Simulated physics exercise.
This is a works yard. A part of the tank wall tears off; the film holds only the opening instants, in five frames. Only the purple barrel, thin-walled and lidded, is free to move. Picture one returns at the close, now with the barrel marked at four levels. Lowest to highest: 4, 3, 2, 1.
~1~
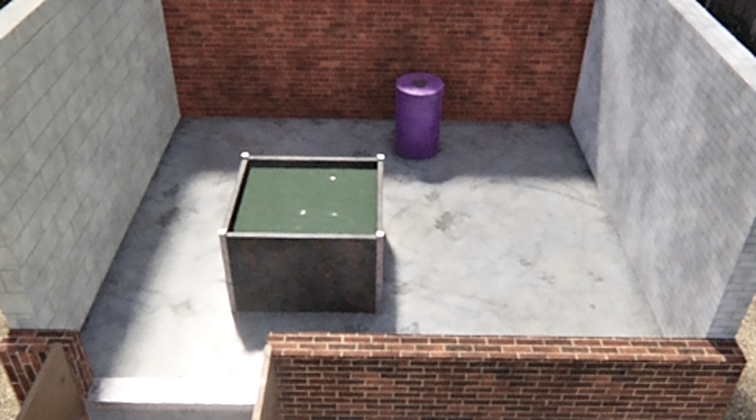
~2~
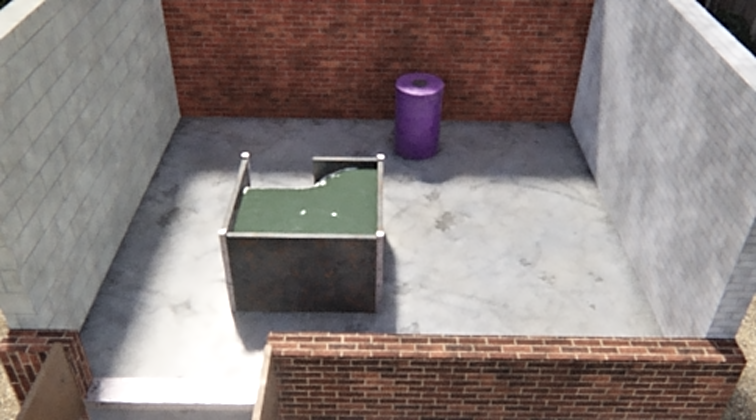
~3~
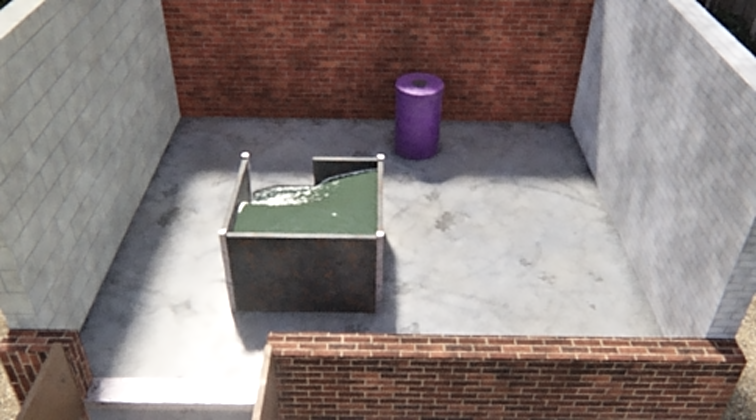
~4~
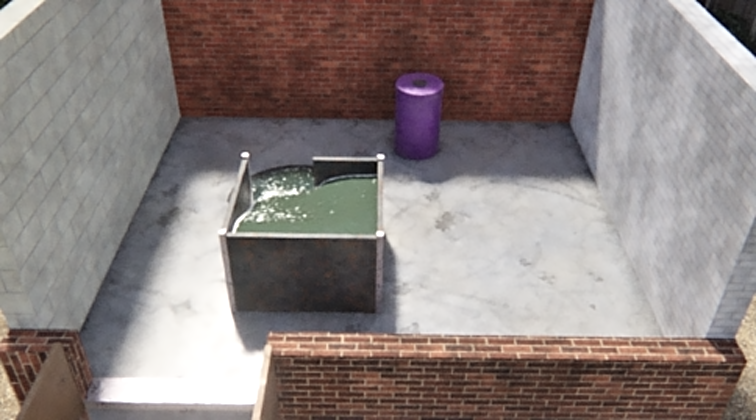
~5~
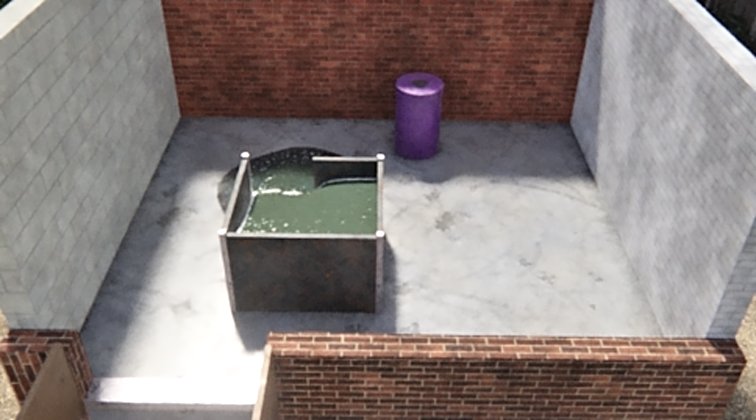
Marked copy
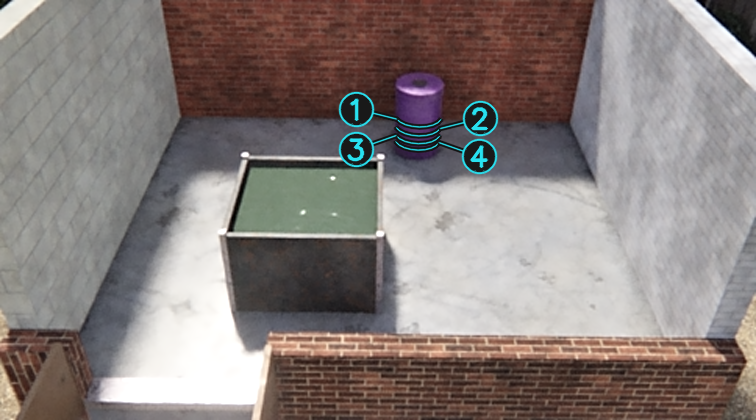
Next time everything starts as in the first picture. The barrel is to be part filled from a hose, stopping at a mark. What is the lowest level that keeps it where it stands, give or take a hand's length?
Choose 4.
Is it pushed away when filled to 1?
No, not at all.
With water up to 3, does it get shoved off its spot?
No, that is safe.
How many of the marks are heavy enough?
All of the four.
On the marked copy, 1 at (419, 126); 2 at (418, 135); 3 at (418, 143); 4 at (418, 150); from the bottom up 4, 3, 2, 1.
If 1 is chosen, it does not move.
If 2 is chosen, it does not move.
If 3 is chosen, it does not move.
If 4 is chosen, it does not move.
